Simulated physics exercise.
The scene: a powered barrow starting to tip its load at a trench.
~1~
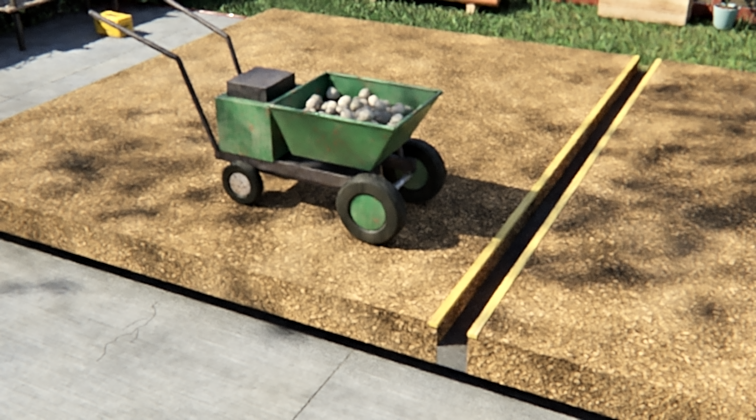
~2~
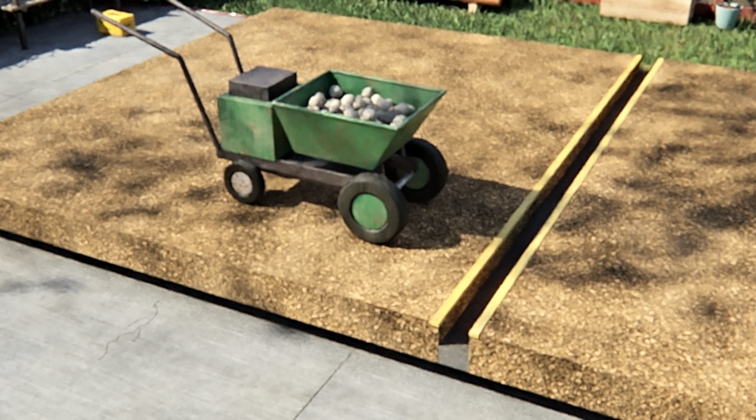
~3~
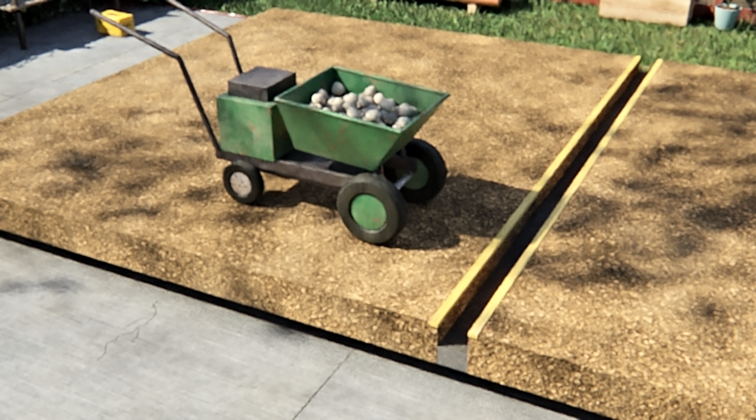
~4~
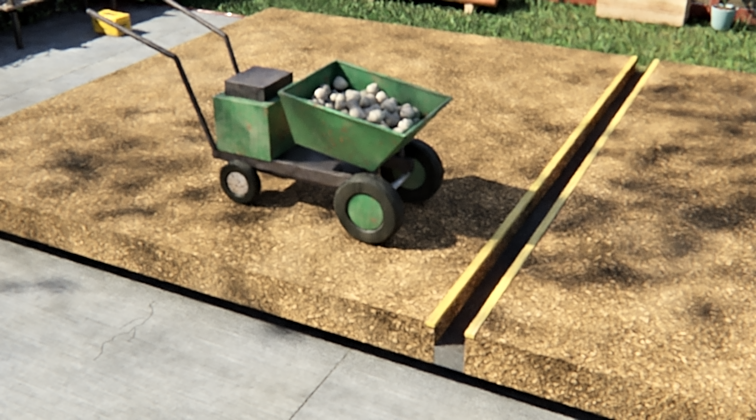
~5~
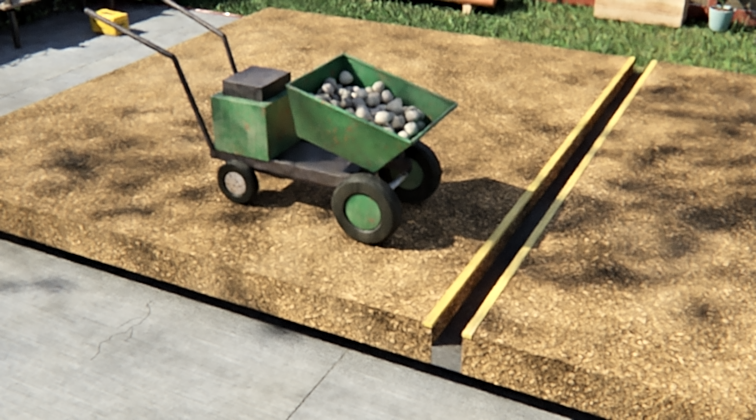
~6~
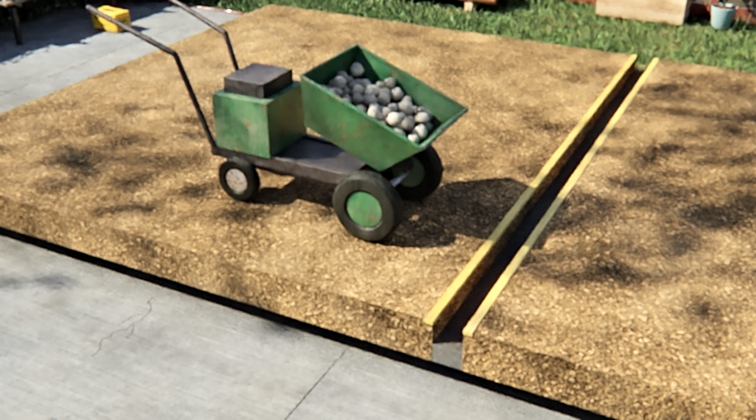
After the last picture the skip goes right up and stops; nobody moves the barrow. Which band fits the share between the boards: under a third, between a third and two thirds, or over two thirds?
It catches between a third and two thirds.
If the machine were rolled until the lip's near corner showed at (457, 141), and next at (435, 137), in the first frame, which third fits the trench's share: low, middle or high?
At the first place under a third, at the second less than a third.
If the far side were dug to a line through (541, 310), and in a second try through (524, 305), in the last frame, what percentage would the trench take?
Near 90 % and 80 %.
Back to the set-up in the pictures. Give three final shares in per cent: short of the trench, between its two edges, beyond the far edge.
About: Short 25, between 50, beyond 20 per cent.
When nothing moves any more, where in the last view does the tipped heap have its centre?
Around (504, 243).
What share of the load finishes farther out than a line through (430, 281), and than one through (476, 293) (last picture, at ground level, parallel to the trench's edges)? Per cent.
The first gives 90 %, the second 40 %.
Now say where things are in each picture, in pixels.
The first picture shows lip of the skip (394, 129), level; top of the load (347, 115), river pebbles; first edge of the trench (459, 289); far edge (496, 299), the trench under half as wide as the skip, and about as deep as wide.
The second picture shows lip of the skip (398, 129), tipped barely; top of the load (359, 117).
The third picture shows lip of the skip (401, 133), tipped barely; top of the load (350, 109).
The fourth picture shows lip of the skip (405, 137), tipped a little; top of the load (340, 105).
The fifth picture shows lip of the skip (411, 143), tipped a little; top of the load (336, 106).
The sixth picture shows lip of the skip (422, 149), tipped clearly; top of the load (344, 94); first edge of the trench (455, 287); far edge (492, 297).
Just after the last frame, skip tipped steeply; every one in the skip.
A moment on, skip tipped right over; the larger part in the skip; about a tenth short of the trench; about a tenth in or heaped over the trench; just a few falling.
Further on, skip tipped right over; roughly a quarter in the skip; about a tenth short of the trench; roughly half in or heaped over the trench; roughly a quarter beyond it.
When it is over, skip tipped right over; about a tenth in the skip; roughly a quarter short of the trench; roughly half in or heaped over the trench; roughly a quarter beyond it.
